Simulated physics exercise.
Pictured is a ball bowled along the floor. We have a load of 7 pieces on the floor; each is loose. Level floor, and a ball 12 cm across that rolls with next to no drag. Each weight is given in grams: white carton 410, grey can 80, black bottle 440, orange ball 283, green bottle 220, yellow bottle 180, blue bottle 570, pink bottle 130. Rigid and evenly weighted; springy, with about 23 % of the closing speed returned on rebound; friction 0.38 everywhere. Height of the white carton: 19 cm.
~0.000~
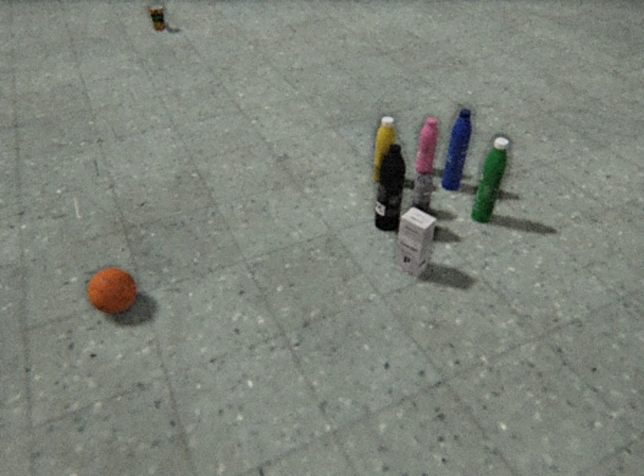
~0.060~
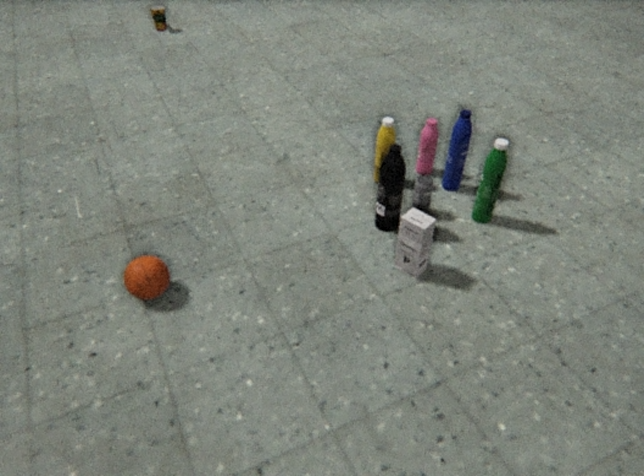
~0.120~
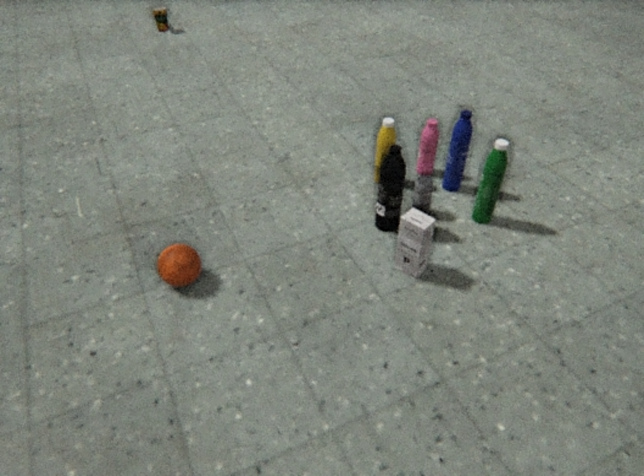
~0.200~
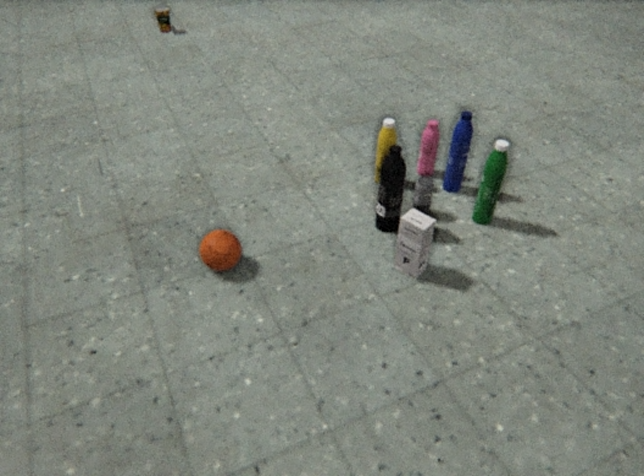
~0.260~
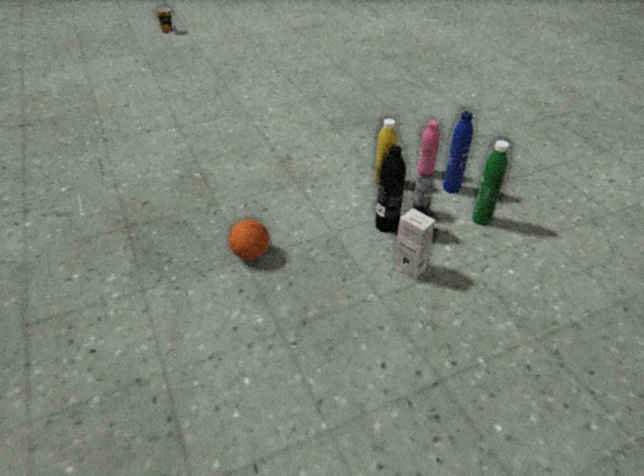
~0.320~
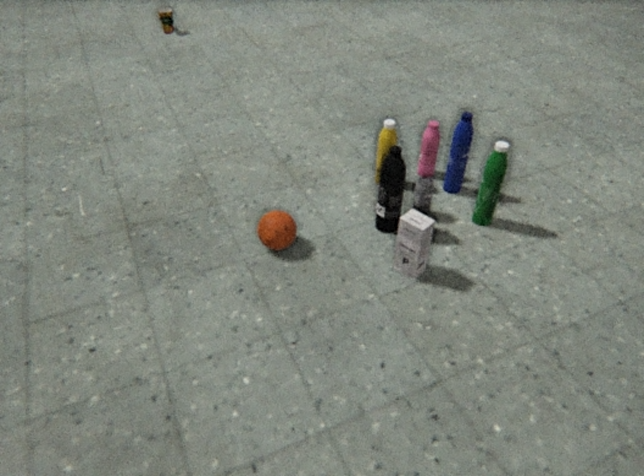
The clip opens on an orange ball at the left of a speckled gray floor, with a cluster of colorful bottles and a white carton standing at the right. The ball rolls rightward and slightly up the view, steadily narrowing its gap to the cluster, which stays still.
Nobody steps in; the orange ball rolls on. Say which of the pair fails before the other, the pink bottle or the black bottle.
I would say the former fails first.
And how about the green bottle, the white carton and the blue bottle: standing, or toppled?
In the last frame the green bottle remains up, the white carton remains up and the blue bottle remains up.
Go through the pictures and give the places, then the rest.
In the first frame, 0 cm rolled; orange ball (113, 291); pink bottle (427, 146); black bottle (391, 188).
In the second frame, 9 cm rolled; orange ball (147, 278); green bottle (491, 182).
In the third frame, 18 cm rolled; orange ball (180, 265); blue bottle (458, 152).
In the fourth frame, 31 cm rolled; orange ball (221, 250); grey can (423, 197).
In the fifth frame, 40 cm rolled; orange ball (250, 240).
In the sixth frame, 49 cm rolled; orange ball (277, 230); pink bottle (430, 149); black bottle (391, 190).
After 0.82 s, 109 cm rolled; orange ball near (427, 170); pink bottle slid 4 cm near (434, 145); yellow bottle leaning 16°.
After 1.22 s, 120 cm rolled; orange ball near (446, 160); pink bottle on its side near (446, 142); yellow bottle on its side.
By the end (4.0 s), tipped over on the floor, yellow bottle and pink bottle; the other 5 in place, give or take 8 cm. Seen from the same camera at the end, pink bottle near (442, 141), black bottle near (395, 190). Pink bottle went at 0.98 s; black bottle was never lost.
